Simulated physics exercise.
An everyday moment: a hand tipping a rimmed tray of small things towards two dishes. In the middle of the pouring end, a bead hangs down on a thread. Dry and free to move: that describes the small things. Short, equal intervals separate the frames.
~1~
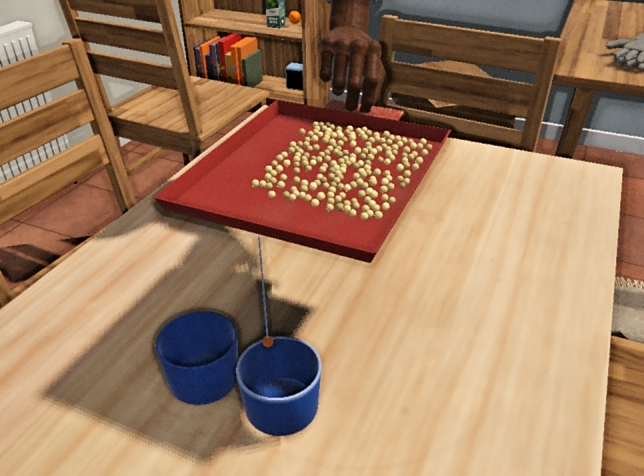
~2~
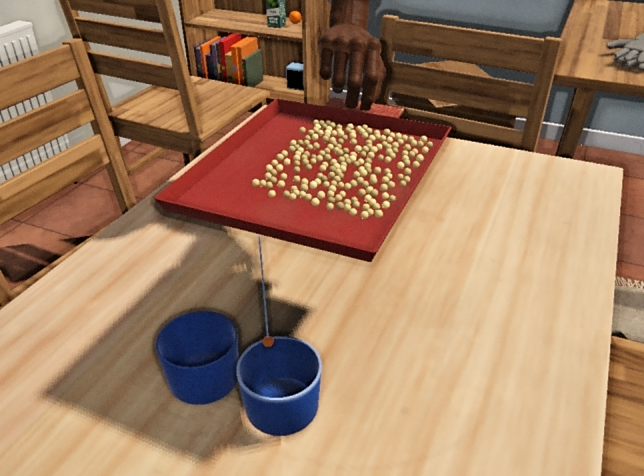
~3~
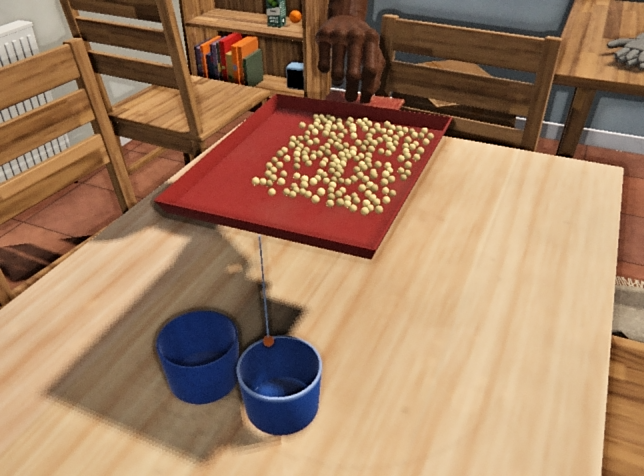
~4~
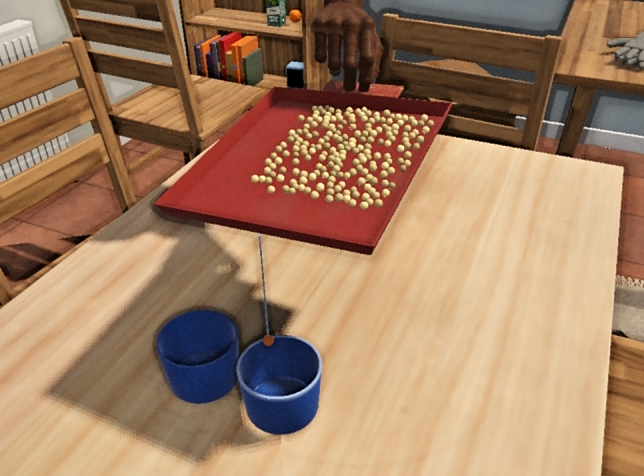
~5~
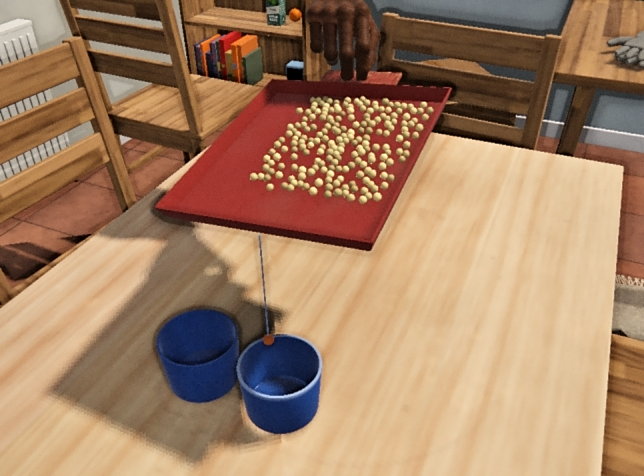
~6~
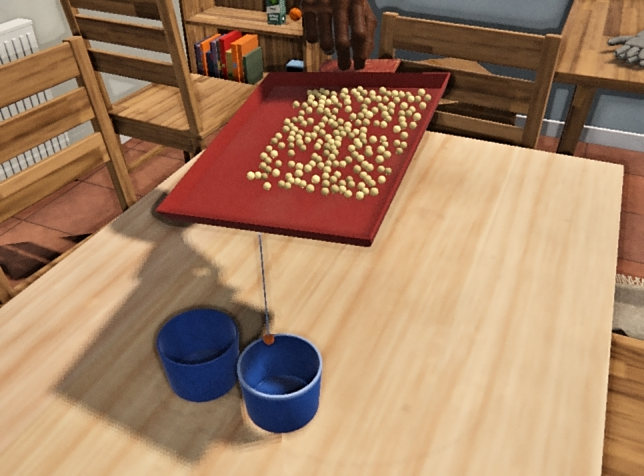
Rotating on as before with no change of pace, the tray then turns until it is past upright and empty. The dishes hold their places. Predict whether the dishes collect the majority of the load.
By the end, the dishes are holding most of the load, I'd say.
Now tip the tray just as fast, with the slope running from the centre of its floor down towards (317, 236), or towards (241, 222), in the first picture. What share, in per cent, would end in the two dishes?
I'd expect around 0 in a hundred first and around 60 in a hundred second.
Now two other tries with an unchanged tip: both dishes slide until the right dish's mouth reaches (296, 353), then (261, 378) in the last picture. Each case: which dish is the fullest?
In the first try it's the leftmost dish, and in the second it's the leftmost dish.
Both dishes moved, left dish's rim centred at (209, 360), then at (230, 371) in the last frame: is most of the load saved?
So that's a lesser portion the first time round, a lesser portion the second.
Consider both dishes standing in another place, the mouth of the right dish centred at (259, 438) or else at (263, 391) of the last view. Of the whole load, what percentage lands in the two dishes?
Close to 0 in a hundred first, close to 20 in a hundred second.
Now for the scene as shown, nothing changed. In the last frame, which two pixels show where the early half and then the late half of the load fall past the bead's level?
The first part passes (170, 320); everything after passes (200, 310).
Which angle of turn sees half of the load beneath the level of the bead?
Roughly 80°.
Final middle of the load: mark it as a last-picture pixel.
Close to (194, 370) in the last picture.
Shortly afterwards, tray tipped steeply; near two thirds on the tray; a little in the left dish; a little outside both; a little in the air.
Next, tray tipped right over; only a few on the tray; near two thirds in the left dish; near a quarter outside both; a little in the air.
Some moments later, tray tipped past a quarter turn; near two thirds in the left dish; near a third outside both.
In the end, tray tipped past a quarter turn; none at all in the right dish; near two thirds in the left dish; near a third outside both.
